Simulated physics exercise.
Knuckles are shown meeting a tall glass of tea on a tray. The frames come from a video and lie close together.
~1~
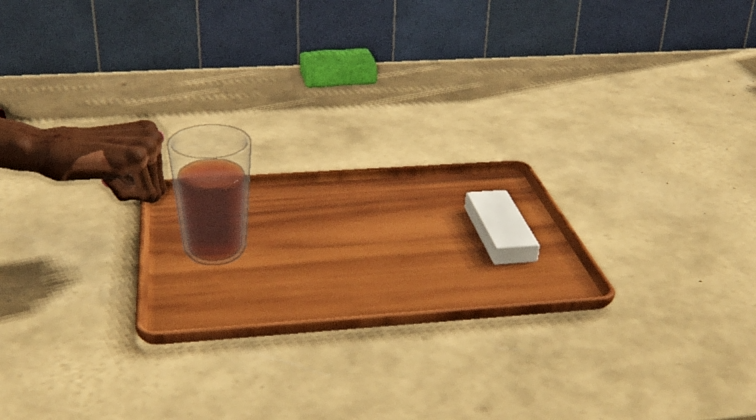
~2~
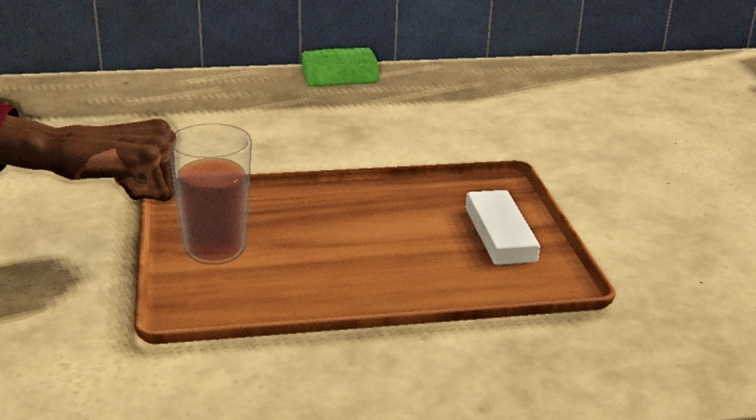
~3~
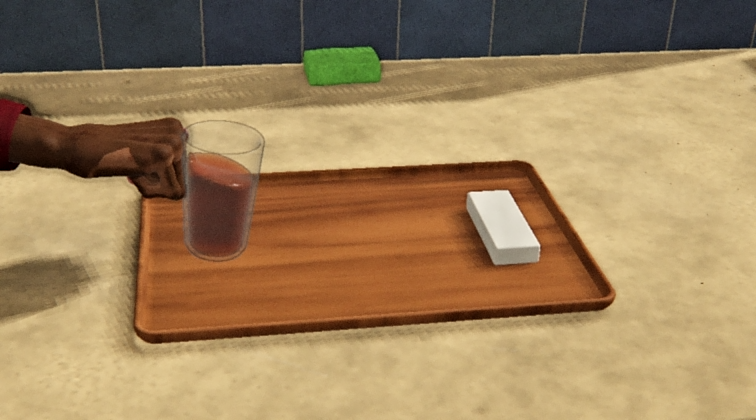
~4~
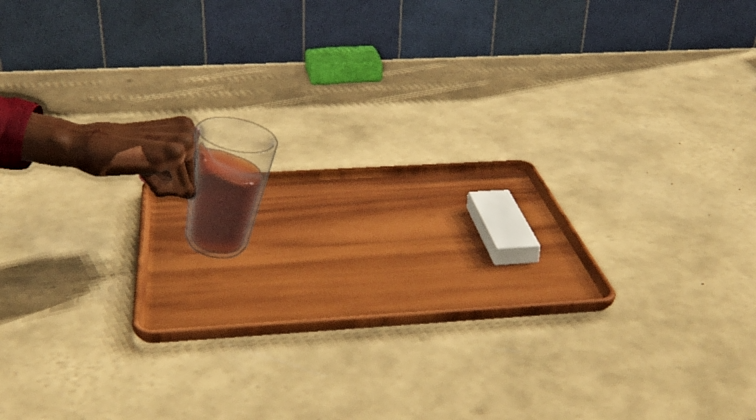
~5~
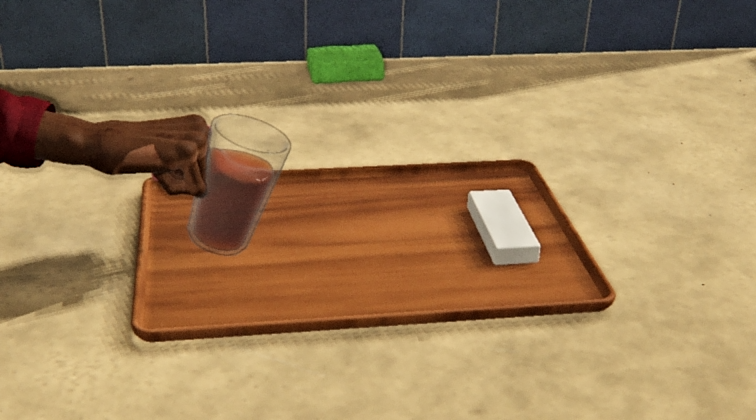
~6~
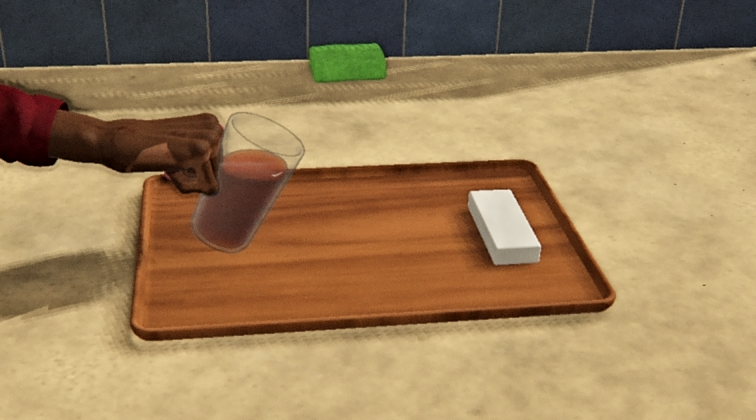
A dark-skinned hand in a red sleeve pressed its knuckles against a tall glass of reddish-brown tea on a wooden tray, and the glass leaned steadily to the right while a white block stayed still.
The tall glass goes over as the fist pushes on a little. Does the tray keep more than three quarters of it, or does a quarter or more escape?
Result: The tray keeps more than three quarters.
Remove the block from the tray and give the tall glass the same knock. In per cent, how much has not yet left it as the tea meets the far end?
Around 45 percent.
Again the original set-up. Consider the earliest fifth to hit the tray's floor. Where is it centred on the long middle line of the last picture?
I'd mark it somewhere roughly at pixel (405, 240).
A moment on, the tall glass lies on its side and 100 per cent is in the glass, 0 on the tray and 0 above or beyond its rim.
Next, the tall glass lies on its side and 61 per cent is in the glass, 21 on the tray and 17 above or beyond its rim.
Then the tall glass lies on its side and 35 per cent is in the glass, 40 on the tray and 25 above or beyond its rim.
Later the tall glass lies on its side and 18 per cent is in the glass, 70 on the tray and 11 above or beyond its rim.
In the end 91 per cent is held by tray and glass, 9 is off the tray.
